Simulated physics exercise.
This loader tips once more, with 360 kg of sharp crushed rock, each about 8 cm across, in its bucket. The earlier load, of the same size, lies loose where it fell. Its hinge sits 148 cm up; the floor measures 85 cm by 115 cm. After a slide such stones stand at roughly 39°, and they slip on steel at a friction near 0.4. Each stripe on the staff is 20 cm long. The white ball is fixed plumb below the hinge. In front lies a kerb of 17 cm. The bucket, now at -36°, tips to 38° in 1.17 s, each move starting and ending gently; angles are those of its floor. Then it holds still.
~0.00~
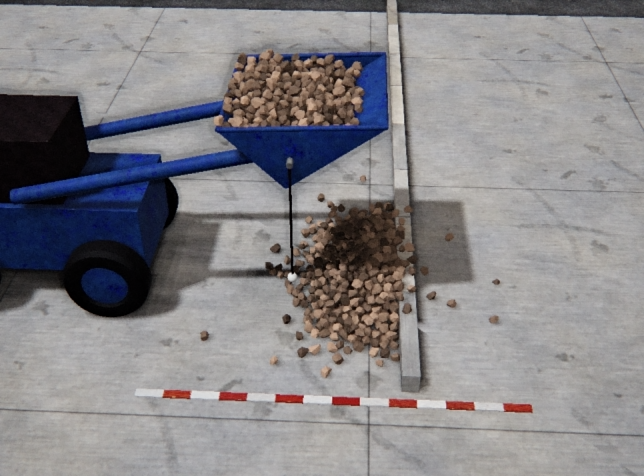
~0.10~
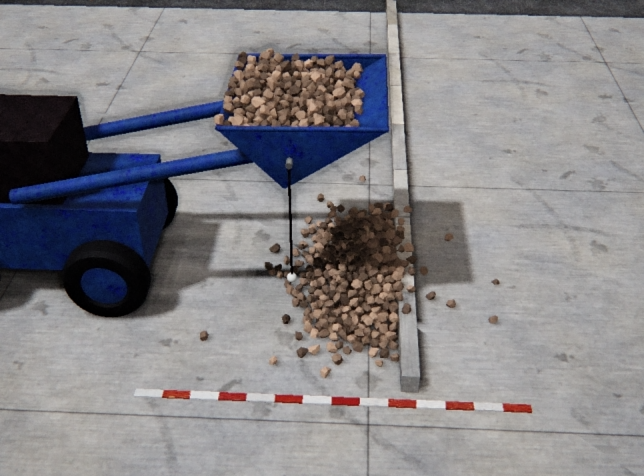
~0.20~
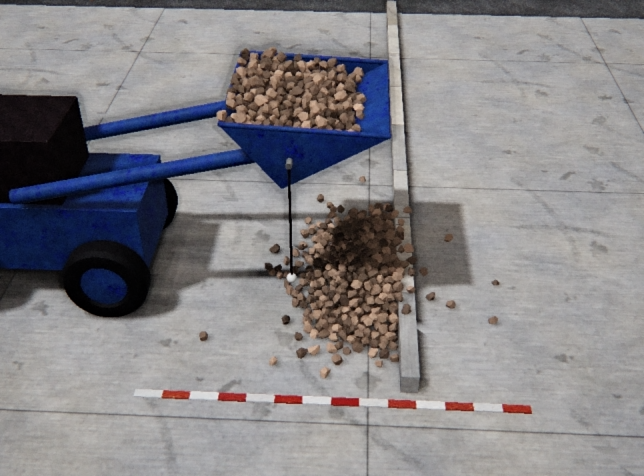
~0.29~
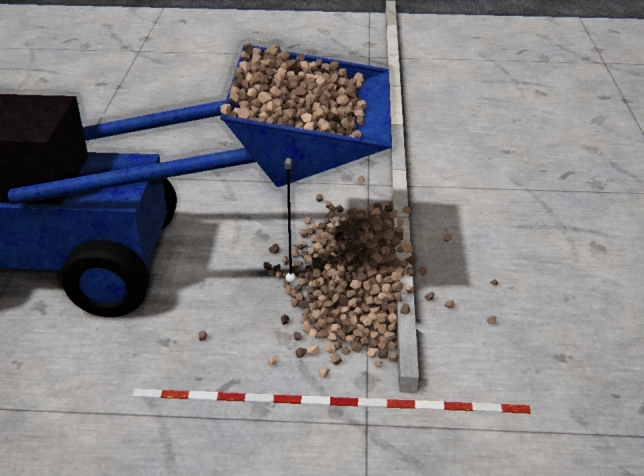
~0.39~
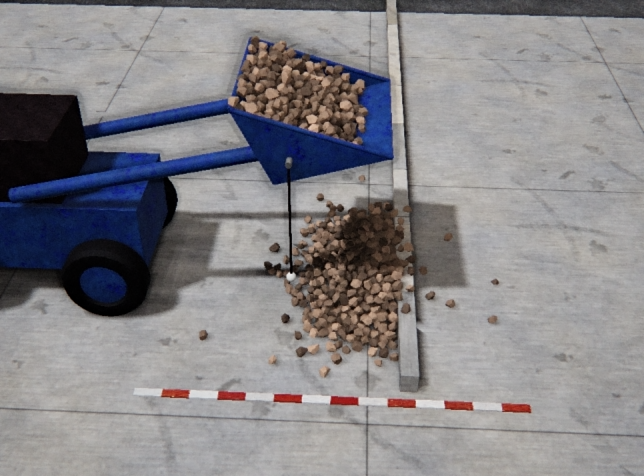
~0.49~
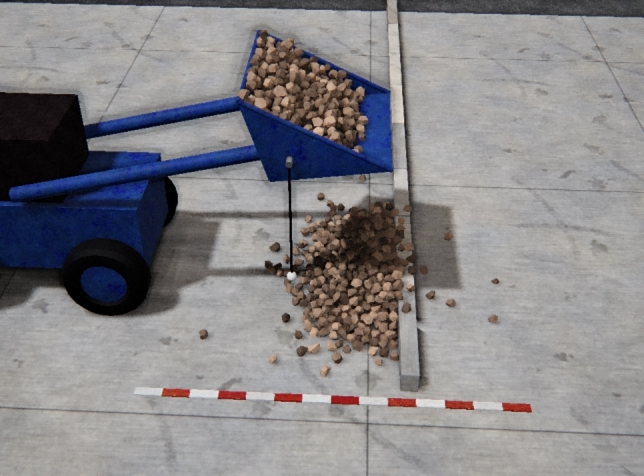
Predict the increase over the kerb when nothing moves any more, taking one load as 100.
About 73 per cent.
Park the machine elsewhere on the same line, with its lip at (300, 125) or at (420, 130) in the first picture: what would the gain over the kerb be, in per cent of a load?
Near 0 per cent from the first place, 95 from the second.
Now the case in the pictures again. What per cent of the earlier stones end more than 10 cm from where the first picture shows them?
Roughly 0 per cent of them.
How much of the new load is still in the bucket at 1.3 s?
Roughly 70 per cent is still inside.
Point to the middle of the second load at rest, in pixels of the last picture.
Their middle is at about (434, 267).
After 0.9 s the floor is at 27°; in per cent of one load, 100 in the bucket, 99 on this side of the kerb, 1 over the kerb; the foremost stones are at (444, 270).
After 1.3 s the floor is at 38°; in per cent of one load, 70 in the bucket, 129 on this side of the kerb, 1 over the kerb; the foremost stones are at (444, 270).
After 1.6 s the floor is at 38°; in per cent of one load, 19 in the bucket, 156 on this side of the kerb, 25 over the kerb; the foremost stones are at (480, 280).
After 4.2 s the floor is at 38°; in per cent of one load, 0 in the bucket, 127 on this side of the kerb, 74 over the kerb; the foremost stones are at (555, 270). Net gain over the kerb, 73.
